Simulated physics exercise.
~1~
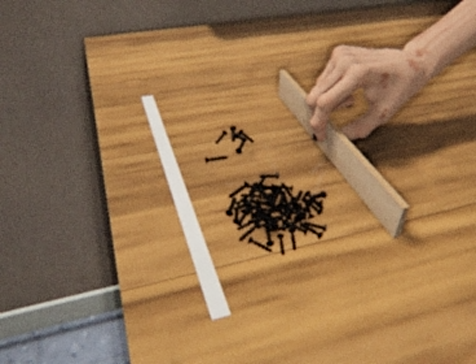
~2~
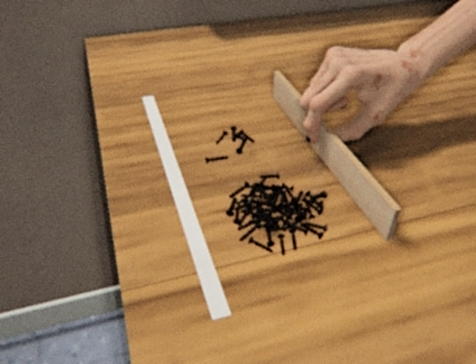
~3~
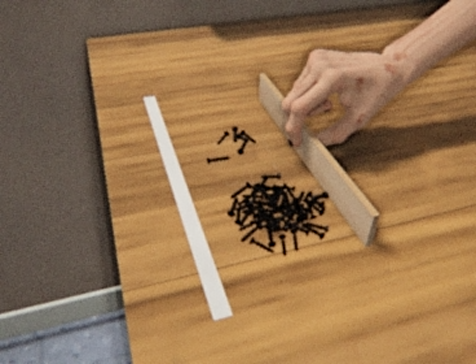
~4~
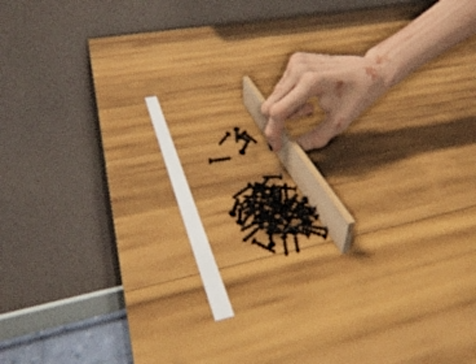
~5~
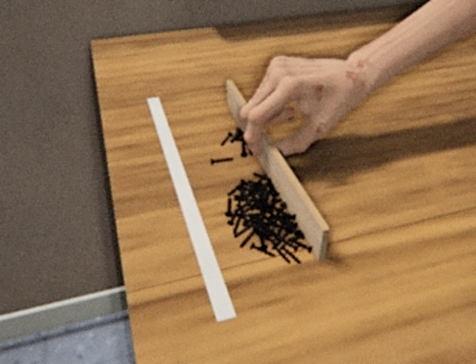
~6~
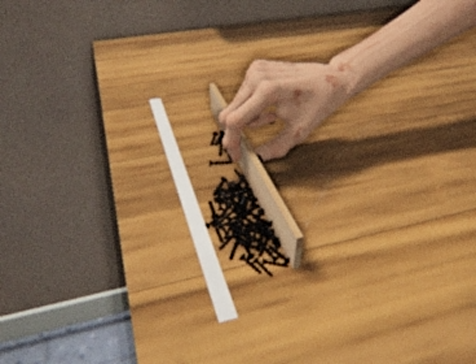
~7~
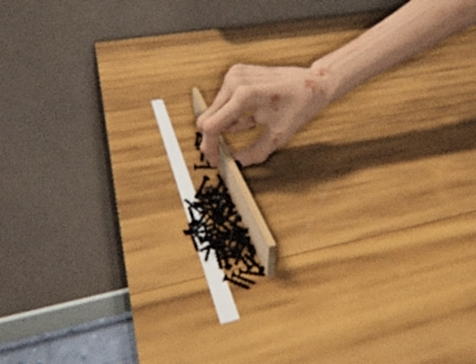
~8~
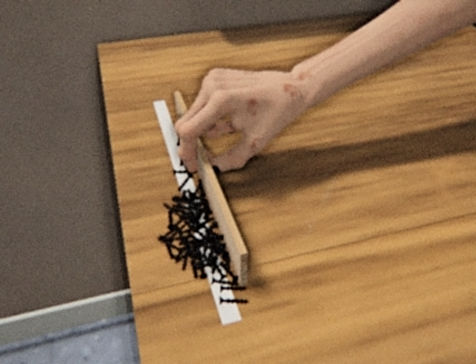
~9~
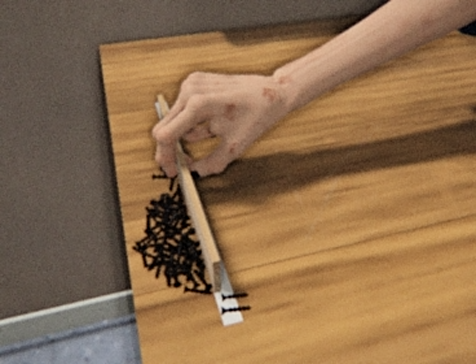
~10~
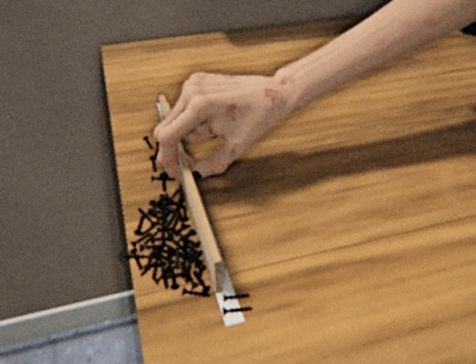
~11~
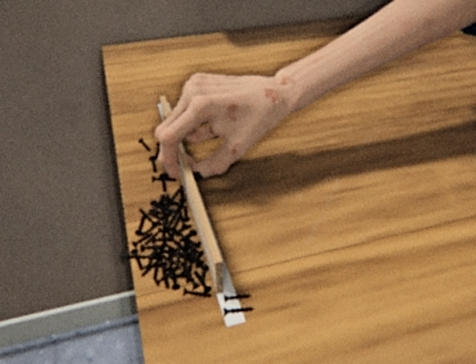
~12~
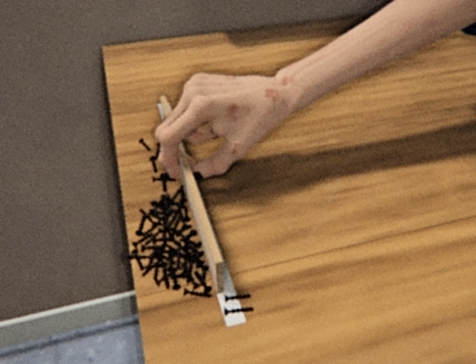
A hand pushes black screws left with a wooden strip, stopping at the white tape.
